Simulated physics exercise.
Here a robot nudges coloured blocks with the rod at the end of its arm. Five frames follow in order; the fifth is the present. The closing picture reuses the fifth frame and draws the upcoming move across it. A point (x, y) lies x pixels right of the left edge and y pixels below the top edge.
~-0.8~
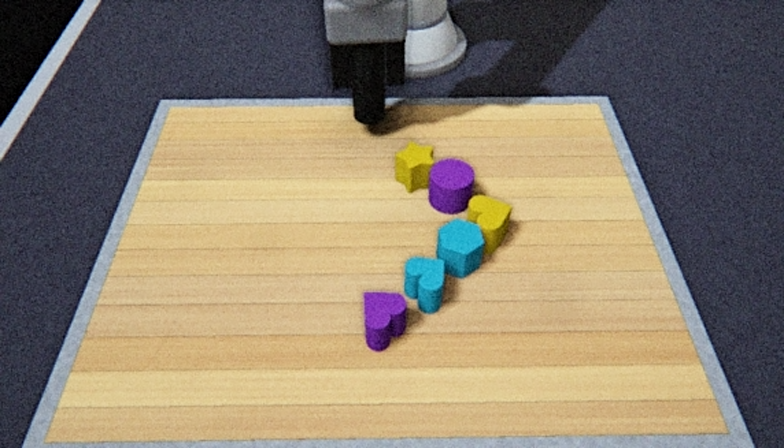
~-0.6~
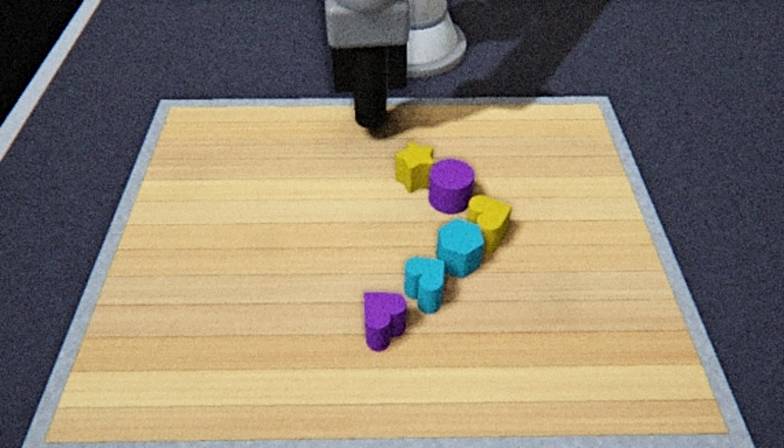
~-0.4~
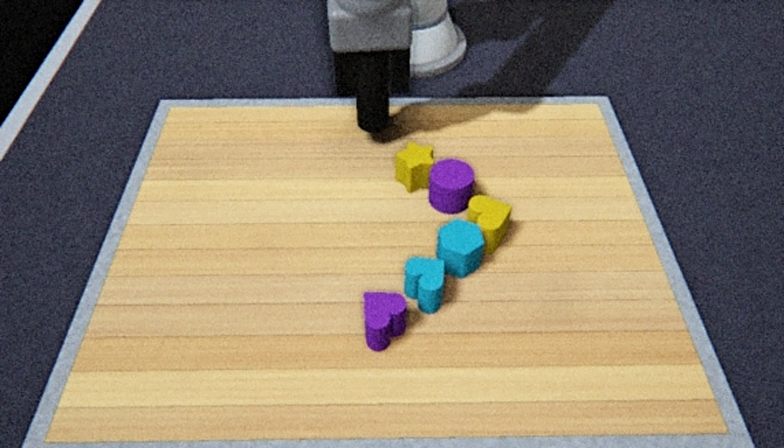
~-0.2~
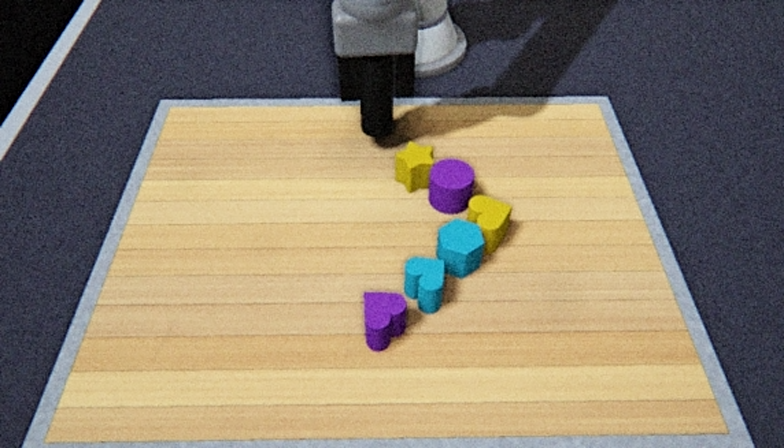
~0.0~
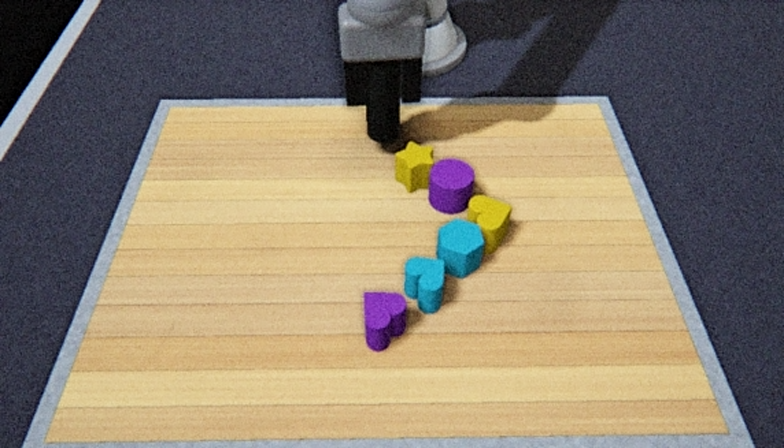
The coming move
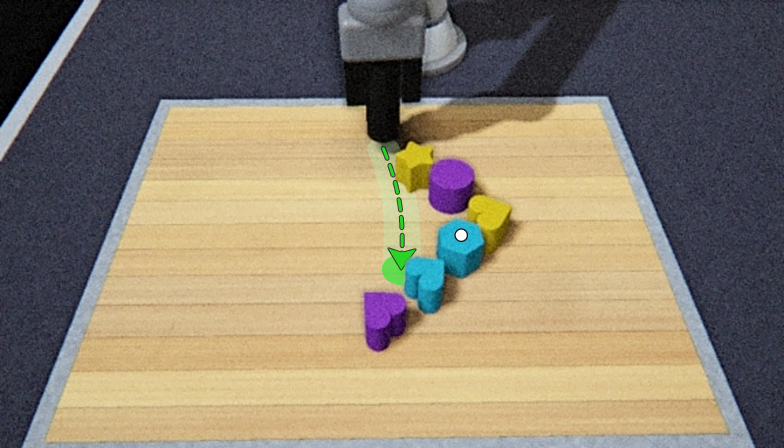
On a pale wooden board with a grey border, yellow, purple and turquoise blocks sit motionless in a bent line while a robot arm's dark rod moves slightly toward the viewer and to the right, nearing the yellow star.
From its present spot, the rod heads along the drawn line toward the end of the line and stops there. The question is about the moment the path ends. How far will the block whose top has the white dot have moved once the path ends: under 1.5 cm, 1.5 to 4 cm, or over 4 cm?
Displaced less than 1.5 cm.
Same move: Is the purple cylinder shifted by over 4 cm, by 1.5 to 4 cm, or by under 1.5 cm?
Between 1.5 and 4 cm.
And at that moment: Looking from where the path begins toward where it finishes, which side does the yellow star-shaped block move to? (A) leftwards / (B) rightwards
A: Leftwards.
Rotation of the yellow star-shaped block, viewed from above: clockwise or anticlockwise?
Looking from above, the answer is counterclockwise.
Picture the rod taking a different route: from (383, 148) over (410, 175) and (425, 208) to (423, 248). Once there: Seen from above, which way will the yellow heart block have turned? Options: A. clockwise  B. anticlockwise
A (clockwise)
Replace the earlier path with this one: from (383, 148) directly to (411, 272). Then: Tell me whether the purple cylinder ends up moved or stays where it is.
The purple cylinder is moved.
The drawn path runs from (383, 148) via (400, 203), ending at (401, 269); the dot is on the turquoise six-sided block.
What follows on the original path. One third of the way, rod (396, 169); yellow star-shaped block (428, 165), turned 20° anticlockwise; purple cylinder (466, 180).
Two thirds of the way, rod (402, 208); yellow star-shaped block (431, 170), turned 60° anticlockwise; purple cylinder (470, 179).
At the end, rod (402, 254); yellow star-shaped block (431, 170), turned 60° anticlockwise; purple cylinder (470, 179); turquoise six-sided block not moved.
